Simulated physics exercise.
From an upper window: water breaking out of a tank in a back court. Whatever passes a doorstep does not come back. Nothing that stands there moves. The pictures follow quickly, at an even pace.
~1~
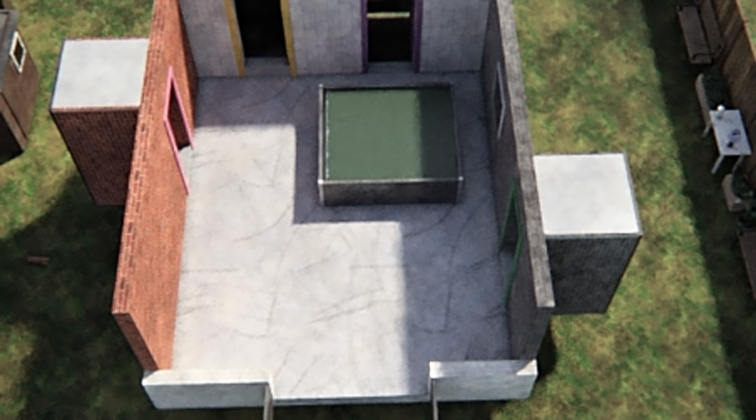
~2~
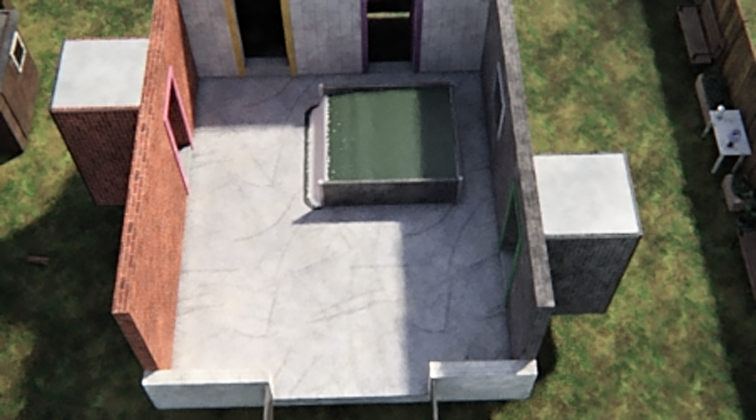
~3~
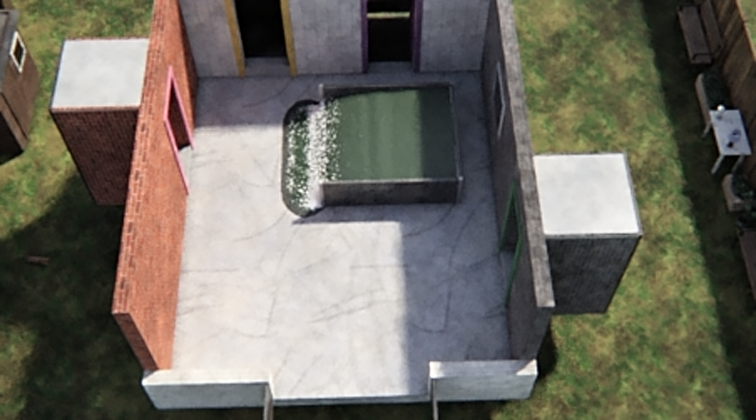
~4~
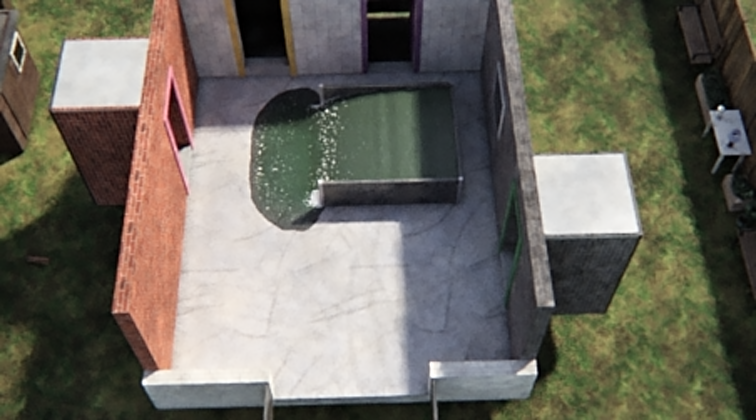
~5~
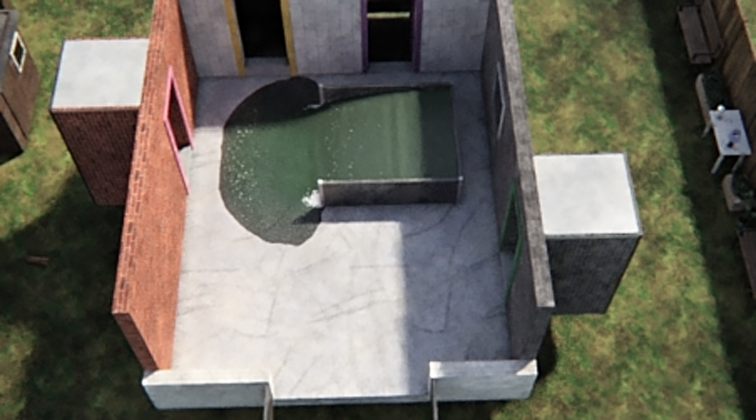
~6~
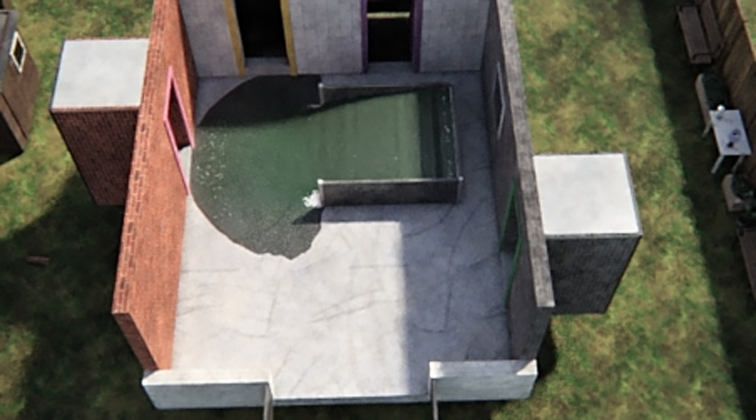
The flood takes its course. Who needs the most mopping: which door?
The pink doorway takes the most.
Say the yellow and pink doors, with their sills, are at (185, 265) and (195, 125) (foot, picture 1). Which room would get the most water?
I say the door marked pink.
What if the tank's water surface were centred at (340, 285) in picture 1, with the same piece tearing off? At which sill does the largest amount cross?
The purple door.
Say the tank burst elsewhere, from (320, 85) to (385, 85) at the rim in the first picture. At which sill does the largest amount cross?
That is the one in purple.
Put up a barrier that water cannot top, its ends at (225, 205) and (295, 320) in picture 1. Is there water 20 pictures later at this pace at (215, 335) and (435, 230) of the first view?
One after the other: Wet, no water.
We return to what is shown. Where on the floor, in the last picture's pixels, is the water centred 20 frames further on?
Around (276, 179).
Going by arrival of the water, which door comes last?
I say the green-painted one.
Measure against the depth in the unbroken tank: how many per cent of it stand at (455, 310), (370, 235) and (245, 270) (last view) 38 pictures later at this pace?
Roughly 4, 0 and 12 per cent, in turn.
A moment on, water covers 35 % of the floor; purple door not reached, green door not reached, yellow door wet at the sill, nothing in, pink door a lot in.
Next, water covers 35 % of the floor; purple door not reached, green door not reached, yellow door wet at the sill, nothing in, pink door a lot in.
Then, water covers 50 % of the floor; purple door wet at the sill, nothing in, green door not reached, yellow door a trickle in, pink door a lot in.
Later, water covers 85 % of the floor; purple door a trickle in, green door not reached, yellow door a trickle in, pink door a lot in.
In the end, water covers 100 % of the floor; purple door some in, green door wet at the sill, nothing in, yellow door a trickle in, pink door a lot in; the pink door has let in the most.
